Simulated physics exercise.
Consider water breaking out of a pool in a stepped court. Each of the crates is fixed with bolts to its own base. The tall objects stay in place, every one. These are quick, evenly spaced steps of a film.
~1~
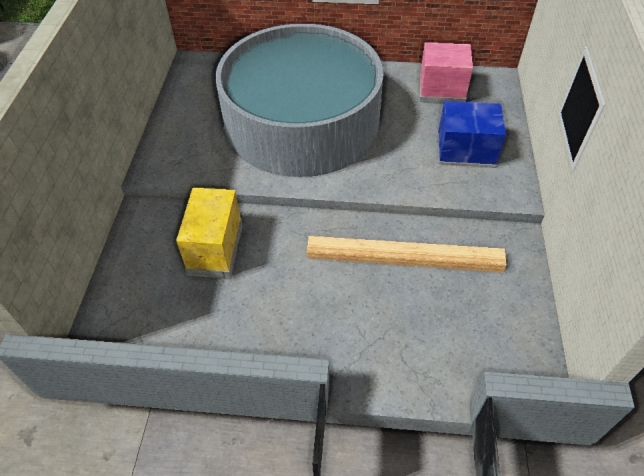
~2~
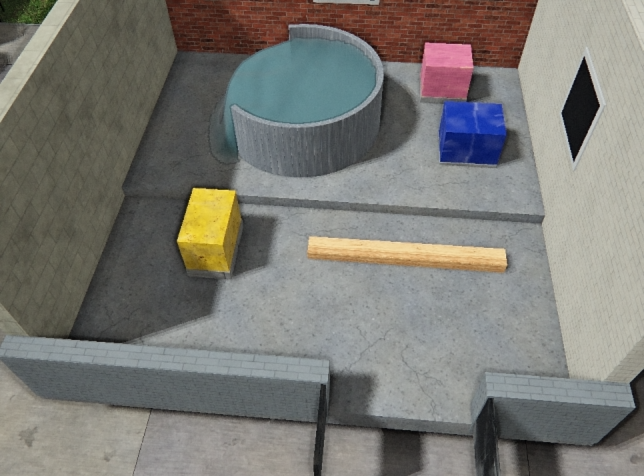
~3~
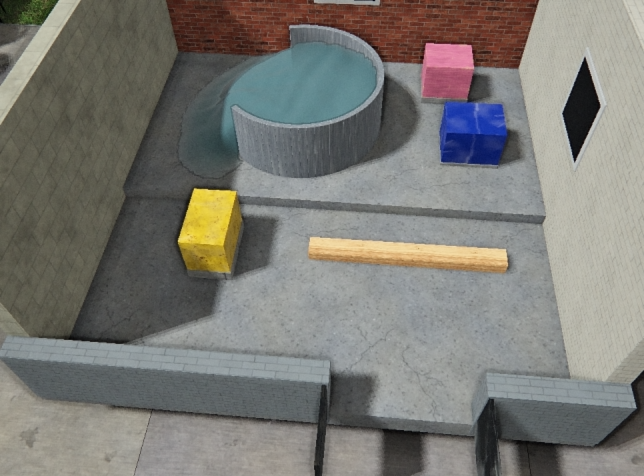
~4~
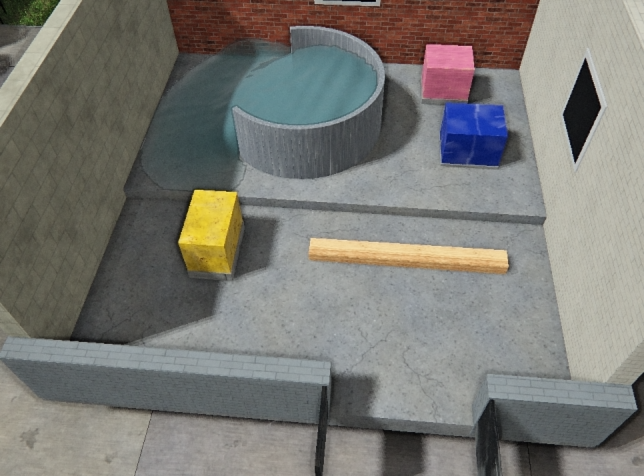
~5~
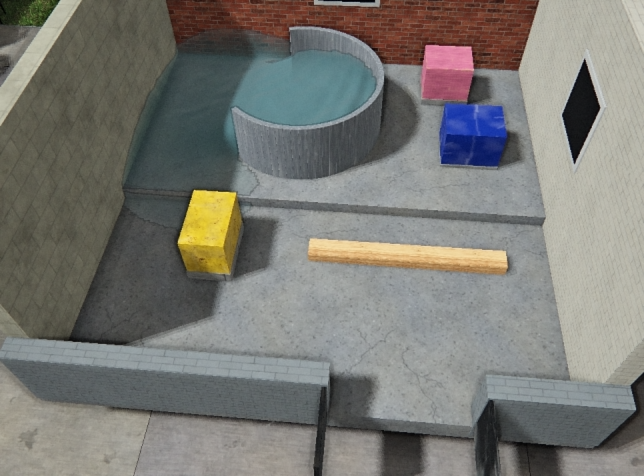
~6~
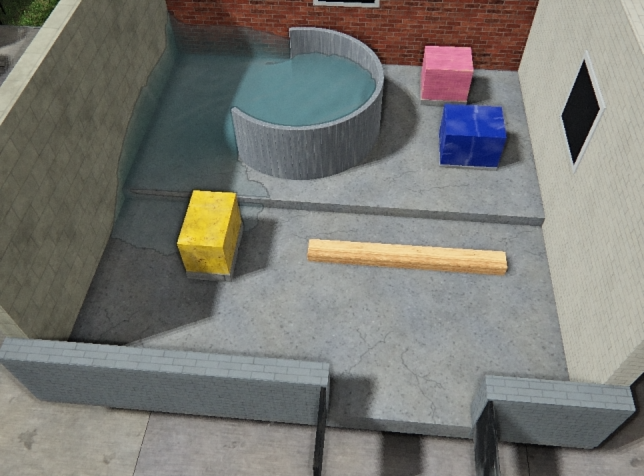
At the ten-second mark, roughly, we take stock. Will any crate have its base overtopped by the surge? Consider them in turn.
Result: Blue crate: Doused, yellow crate: Doused, pink crate: Doused.
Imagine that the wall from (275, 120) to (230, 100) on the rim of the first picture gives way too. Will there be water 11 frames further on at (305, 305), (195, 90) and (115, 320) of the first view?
Taking them in turn, I get sodden, then left untouched, then sodden.
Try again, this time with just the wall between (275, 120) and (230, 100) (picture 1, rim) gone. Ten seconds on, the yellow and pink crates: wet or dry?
The yellow crate is flooded and the pink crate is untouched.
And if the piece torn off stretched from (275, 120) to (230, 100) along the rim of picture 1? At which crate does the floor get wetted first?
The yellow crate.
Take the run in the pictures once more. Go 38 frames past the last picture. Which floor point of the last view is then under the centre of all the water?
The water centres close to (310, 193).
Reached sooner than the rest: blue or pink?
The pink one.
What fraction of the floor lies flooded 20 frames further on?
Estimated share: Around 75 %.
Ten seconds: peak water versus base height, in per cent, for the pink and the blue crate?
About 210 percent and about 260 percent.
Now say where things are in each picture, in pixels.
Still water in the round tank at (300, 76), in the first frame.
The front is at a hidden place, out from the gap at (235, 91), in the second frame.
The front is at (199, 172), out from the gap at (236, 95), in the third frame.
Water pours out at (237, 99) and has run to (185, 191), in the fourth frame.
Water pours out at (237, 100) and has run to (143, 214), in the fifth frame.
The front is at (114, 230), out from the gap at (237, 101), in the sixth frame.
A moment on, water covers 30 % of the floor; the blue crate not reached, the yellow crate water round its plinth, the pink crate water round its plinth.
Next, water covers 40 % of the floor; the blue crate water round its plinth, the yellow crate water round its plinth, the pink crate water round its plinth.
Then, water covers 75 % of the floor; the blue crate water round its plinth, the yellow crate water round its plinth, the pink crate water round its plinth.
Later, water covers 95 % of the floor; the blue crate water round its plinth, the yellow crate water round its plinth, the pink crate water round its plinth.
In the end, water covers 95 % of the floor; the blue crate was topped, the yellow crate was topped, the pink crate was topped.
